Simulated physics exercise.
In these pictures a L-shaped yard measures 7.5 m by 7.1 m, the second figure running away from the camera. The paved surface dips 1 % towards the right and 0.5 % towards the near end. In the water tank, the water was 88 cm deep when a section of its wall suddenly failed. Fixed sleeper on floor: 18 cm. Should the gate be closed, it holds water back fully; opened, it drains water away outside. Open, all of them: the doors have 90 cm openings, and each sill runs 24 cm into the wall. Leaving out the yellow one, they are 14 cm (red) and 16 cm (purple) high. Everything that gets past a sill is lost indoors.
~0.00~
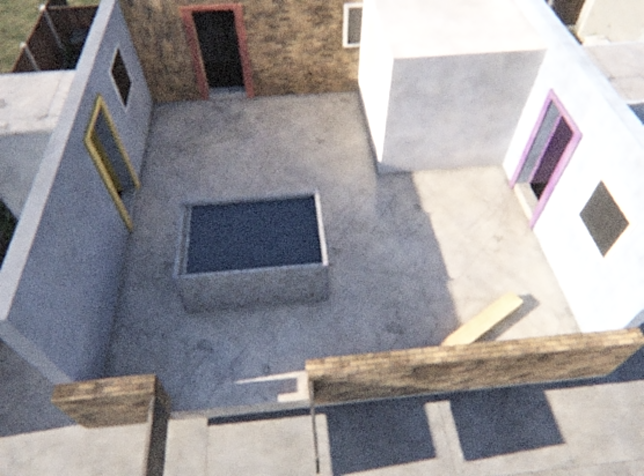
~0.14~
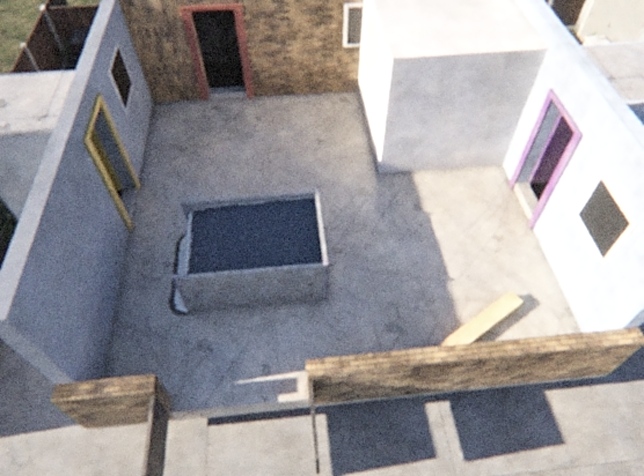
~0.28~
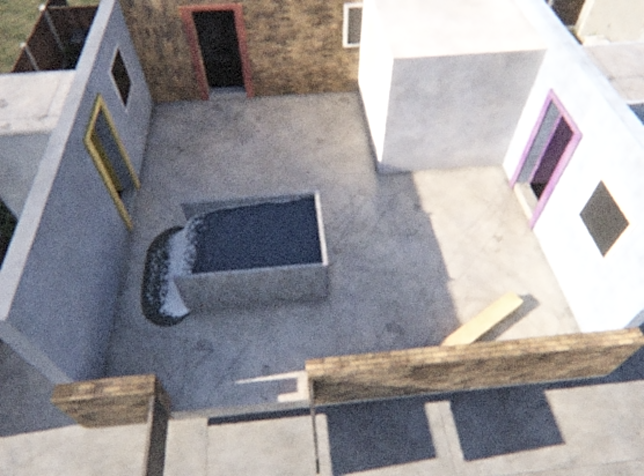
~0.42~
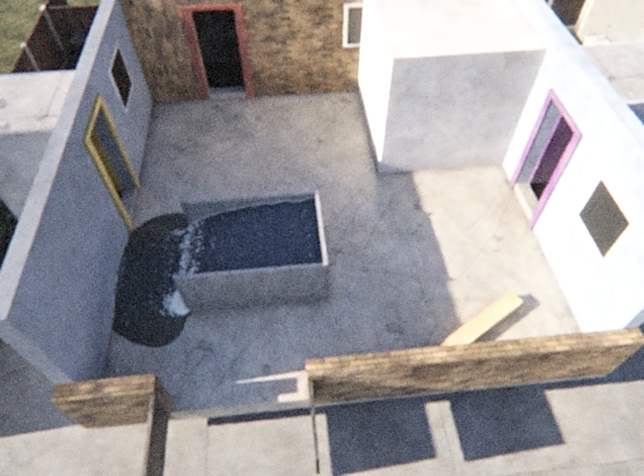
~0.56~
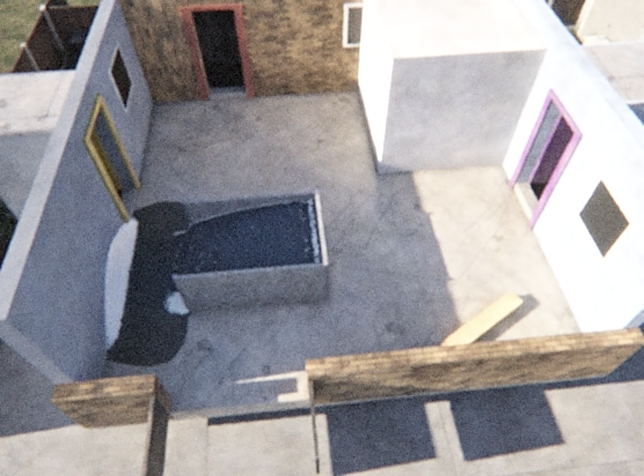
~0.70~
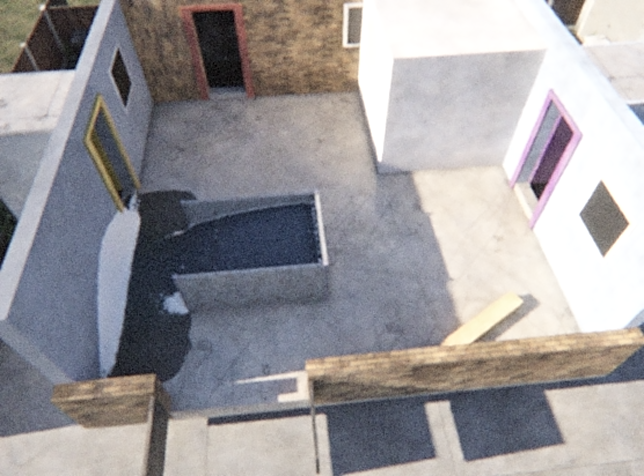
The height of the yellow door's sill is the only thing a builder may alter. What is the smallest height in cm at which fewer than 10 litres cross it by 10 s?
About 22 cm.
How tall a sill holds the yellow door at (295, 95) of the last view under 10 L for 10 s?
Roughly 7.5 cm.
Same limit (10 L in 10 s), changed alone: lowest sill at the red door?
For red: Close to 17 cm.
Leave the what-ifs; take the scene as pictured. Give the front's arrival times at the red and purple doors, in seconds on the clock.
Front times: Red = 2.2 s, purple = 5.0 s.
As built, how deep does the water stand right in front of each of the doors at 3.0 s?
In cm - red: 21, yellow: 14, purple: 0.
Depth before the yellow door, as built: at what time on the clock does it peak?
Roughly at 1.4 s.
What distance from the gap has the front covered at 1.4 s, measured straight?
4.0 m.
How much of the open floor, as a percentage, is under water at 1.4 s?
About 15 per cent.
After 1.4 s water covers 15 % of the floor, deepest (60 cm) near (99, 403); 21 cm at the yellow door, 15 litres in over its 9 cm sill.
After 3.0 s water covers 50 % of the floor, deepest (35 cm) near (99, 403); 14 cm at the yellow door, 73 litres in over its 9 cm sill.
After 10.0 s water covers 95 % of the floor, deepest (13 cm) near (404, 373); 3 cm at the yellow door, 82 litres in over its 9 cm sill.
At the yellow door as built, the water arrived by 0.7 s and peaked near 21 cm at 1.4 s.
With a sill of 19 cm, 17 litres would have come in within the 10 s; with 25.5 cm, 4 litres. So under 10 litres takes about 22 cm.
